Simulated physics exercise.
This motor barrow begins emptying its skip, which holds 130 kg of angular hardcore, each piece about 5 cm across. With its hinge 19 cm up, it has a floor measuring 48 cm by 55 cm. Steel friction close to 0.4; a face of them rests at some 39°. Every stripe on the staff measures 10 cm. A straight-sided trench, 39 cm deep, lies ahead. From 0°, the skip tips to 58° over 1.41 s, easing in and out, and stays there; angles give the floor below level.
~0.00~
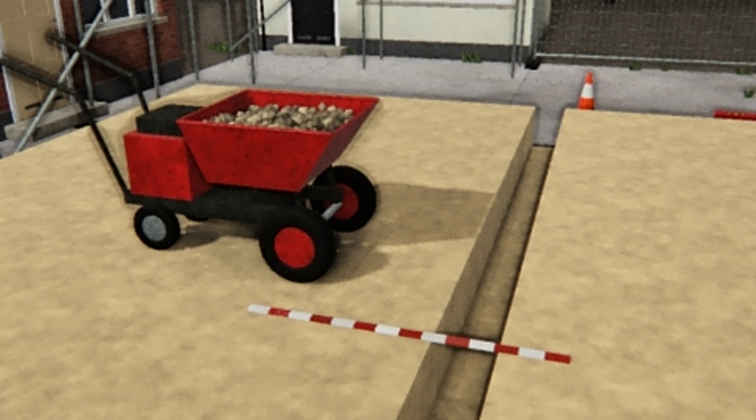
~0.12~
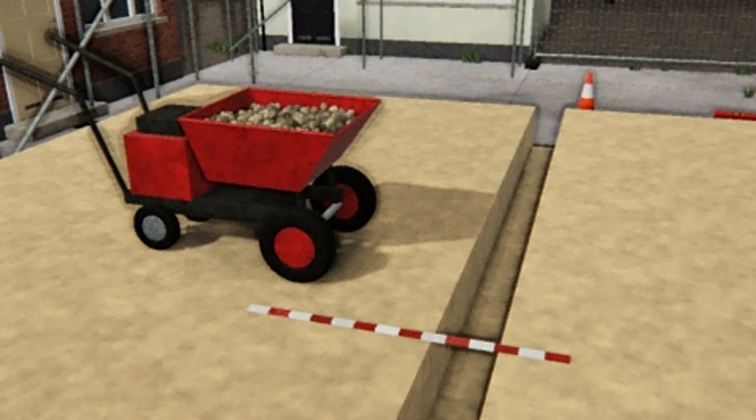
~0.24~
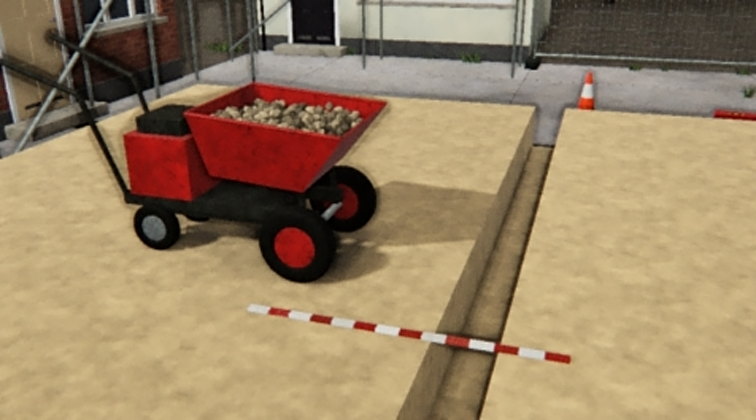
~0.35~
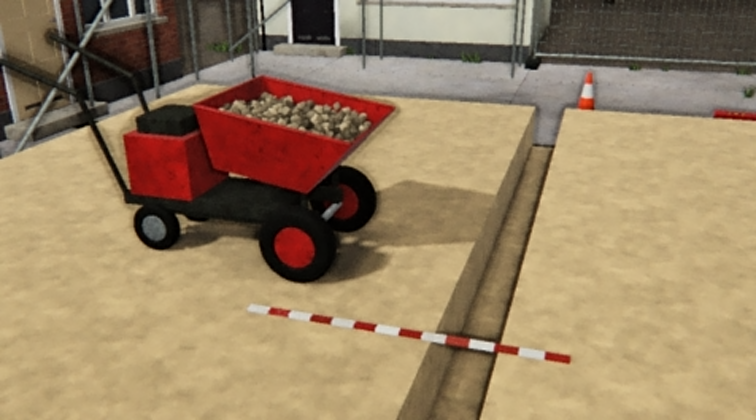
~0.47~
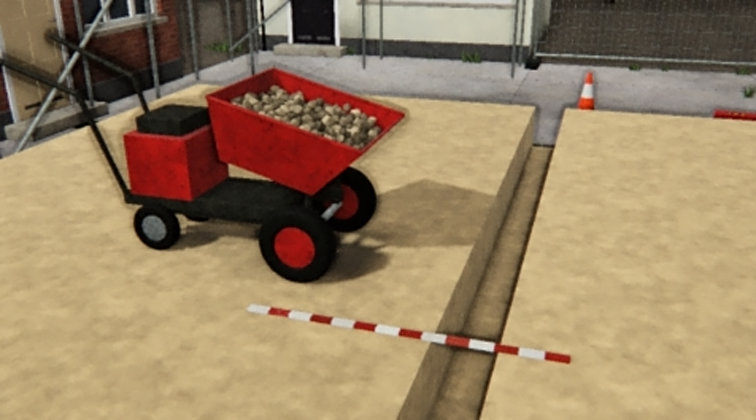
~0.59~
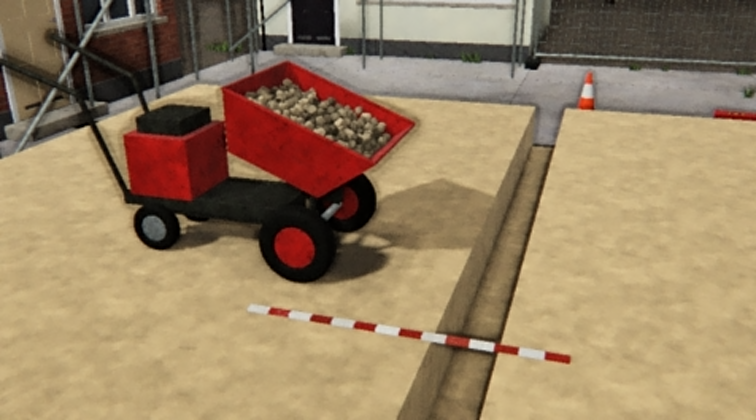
Red skip of stones on a small motor barrow slowly tilting forward to the right, wheels still, beside a narrow trench.
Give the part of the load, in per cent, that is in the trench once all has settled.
Close to 10 in a hundred.
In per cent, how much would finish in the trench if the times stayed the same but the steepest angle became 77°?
Roughly 65%.
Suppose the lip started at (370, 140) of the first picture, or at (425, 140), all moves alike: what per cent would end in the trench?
That gives roughly 15 per cent and roughly 0 per cent.
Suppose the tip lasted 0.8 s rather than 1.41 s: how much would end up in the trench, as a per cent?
Then roughly 20 percent.
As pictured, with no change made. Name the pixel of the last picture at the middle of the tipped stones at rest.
I'd point somewhere around (482, 347).
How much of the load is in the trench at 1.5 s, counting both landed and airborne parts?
0 per cent or so by then.
After 1.1 s the floor is at 49°; 100 % in the skip; the foremost stones are at (402, 193).
After 1.5 s the floor is at 58°; 98 % in the skip, 2 % short of the trench; the foremost stones are at (456, 249).
After 1.9 s the floor is at 58°; 90 % in the skip, 4 % short of the trench, 6 % in the trench; the foremost stones are at (507, 341).
After 3.8 s the floor is at 58°; 87 % in the skip, 4 % short of the trench, 10 % in the trench; the foremost stones are at (505, 357).
